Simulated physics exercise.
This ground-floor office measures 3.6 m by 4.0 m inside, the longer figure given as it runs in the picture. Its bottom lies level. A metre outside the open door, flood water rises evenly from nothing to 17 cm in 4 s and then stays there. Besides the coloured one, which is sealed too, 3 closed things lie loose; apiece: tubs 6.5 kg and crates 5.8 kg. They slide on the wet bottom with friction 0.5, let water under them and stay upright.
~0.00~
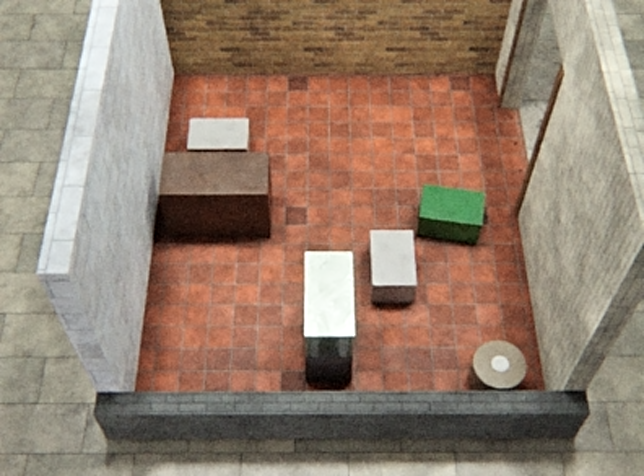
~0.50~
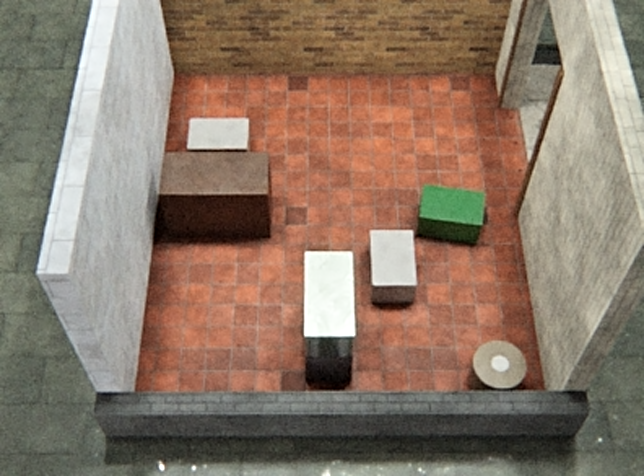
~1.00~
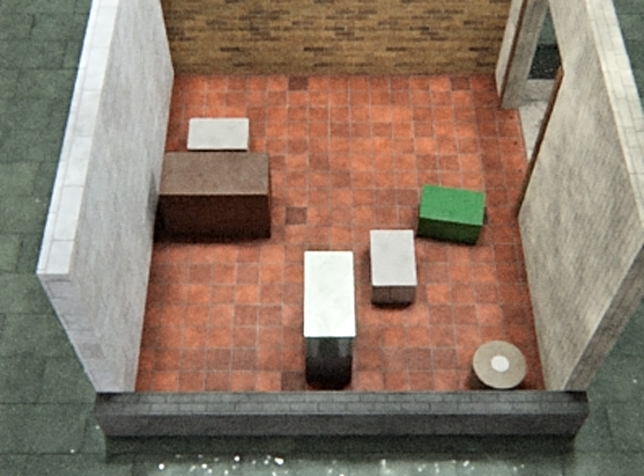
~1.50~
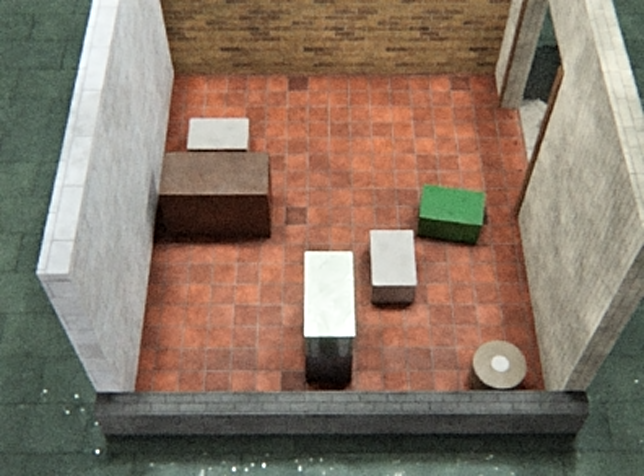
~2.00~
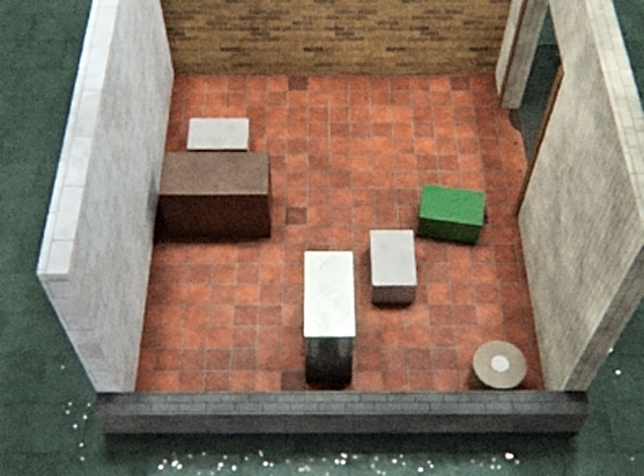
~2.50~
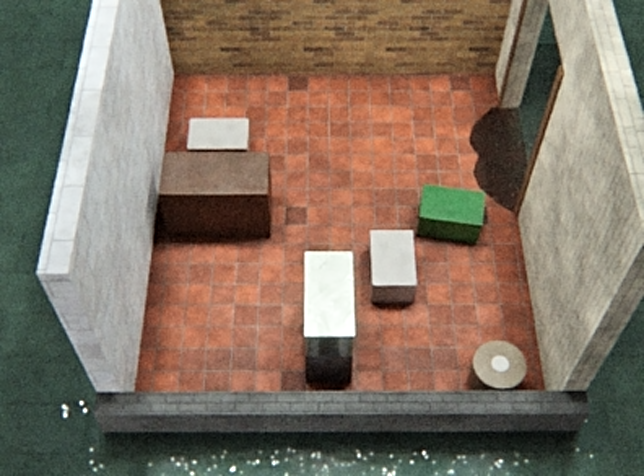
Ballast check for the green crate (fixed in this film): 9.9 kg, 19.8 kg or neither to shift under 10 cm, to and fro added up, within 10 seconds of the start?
Verdict: Only the larger load is enough.
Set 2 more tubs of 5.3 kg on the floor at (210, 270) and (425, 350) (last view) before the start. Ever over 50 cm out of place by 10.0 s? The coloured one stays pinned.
In that order: Short of it, less.
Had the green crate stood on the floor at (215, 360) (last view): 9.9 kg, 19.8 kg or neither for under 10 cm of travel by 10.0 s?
It takes the larger.
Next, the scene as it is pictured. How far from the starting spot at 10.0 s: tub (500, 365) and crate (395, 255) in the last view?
In that order: 0 cm, 5 cm.
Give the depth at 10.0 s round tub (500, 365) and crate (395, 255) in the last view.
Roughly 2 and 2 cm.
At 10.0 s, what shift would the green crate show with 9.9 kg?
About 30 cm.
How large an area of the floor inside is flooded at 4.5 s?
Roughly 5.0 m2.
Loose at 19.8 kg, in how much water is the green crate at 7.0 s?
Roughly 4 cm.
After 3.5 s the green crate would be 0 cm from its start with 9.9 kg and 0 cm from its start with 19.8 kg; 0 cm of water round it then.
After 4.5 s the green crate would be 5 cm from its start with 9.9 kg and 0 cm from its start with 19.8 kg; 3 cm of water round it then.
After 7.0 s the green crate would be 32 cm from its start with 9.9 kg and 0 cm from its start with 19.8 kg; 4 cm of water round it then.
After 10.0 s the green crate would be 33 cm from its start with 9.9 kg and 0 cm from its start with 19.8 kg; 4 cm of water round it then.
